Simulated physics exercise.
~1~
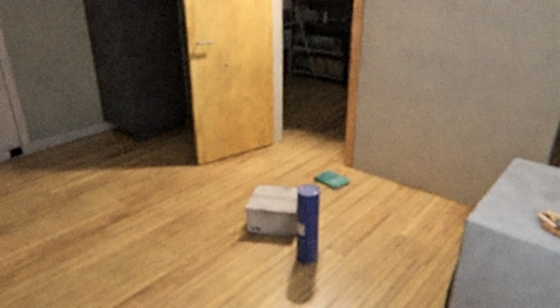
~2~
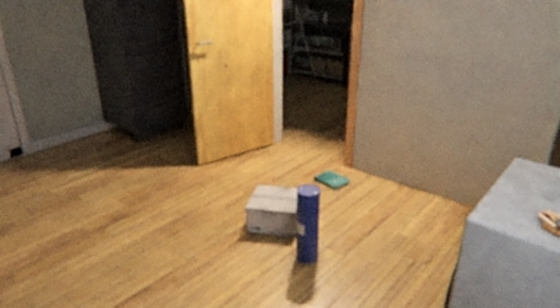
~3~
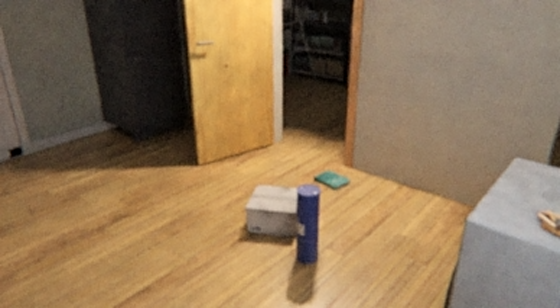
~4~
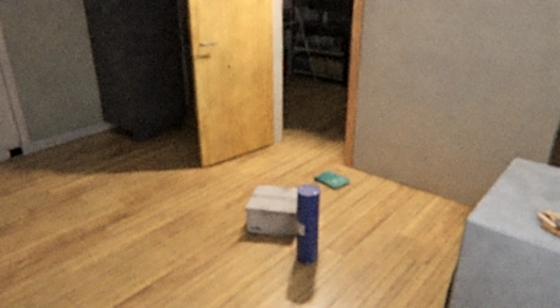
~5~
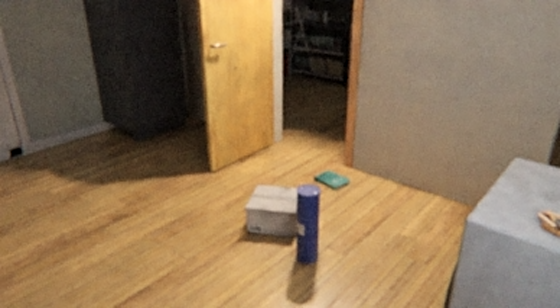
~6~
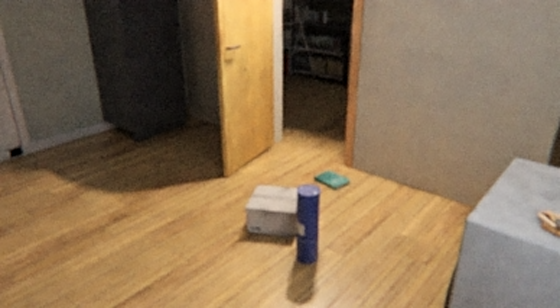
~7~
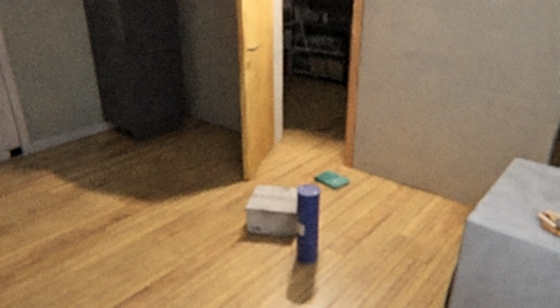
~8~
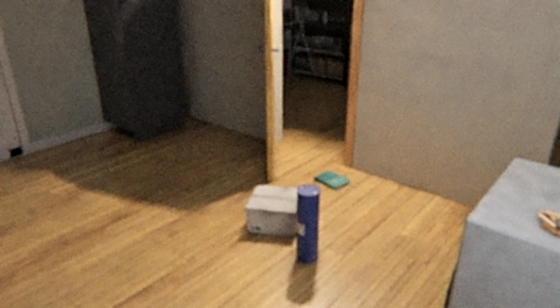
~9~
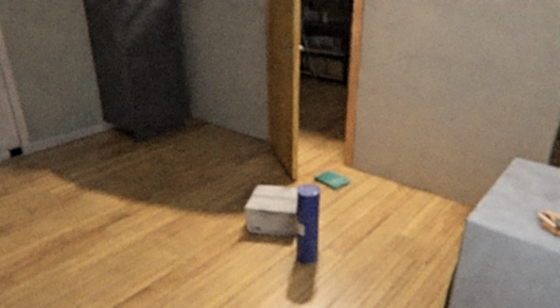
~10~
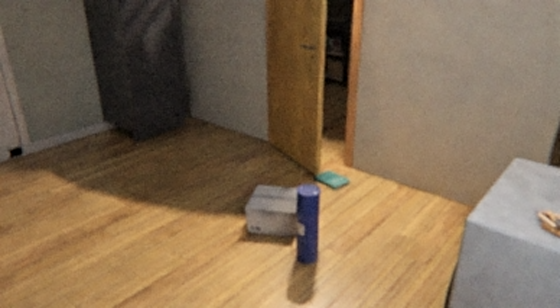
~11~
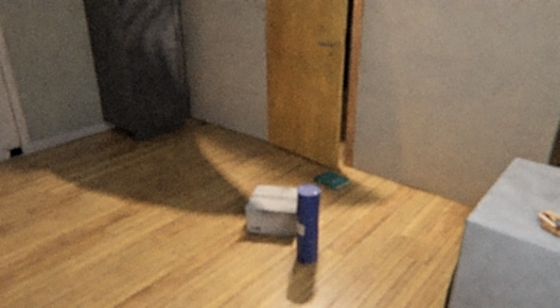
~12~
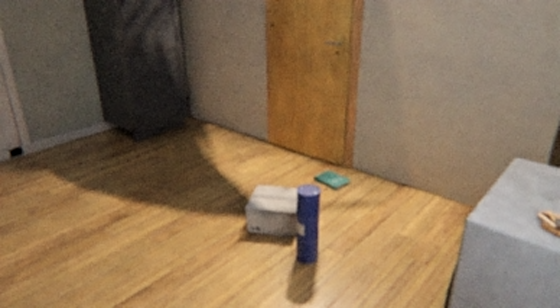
A wooden door stands wide open at the back of a room with a plank floor, showing a dim space with shelves beyond the doorway. A white box, a blue canister and a small turquoise book rest on the floor nearby. After barely moving at first, the door swings steadily towards the doorway, with no hand in view. It turns edge-on, then its other face comes into view as it narrows the gap, passing behind the book without shifting it. Finally the door fills the opening and rests shut, with all three objects still in their places.
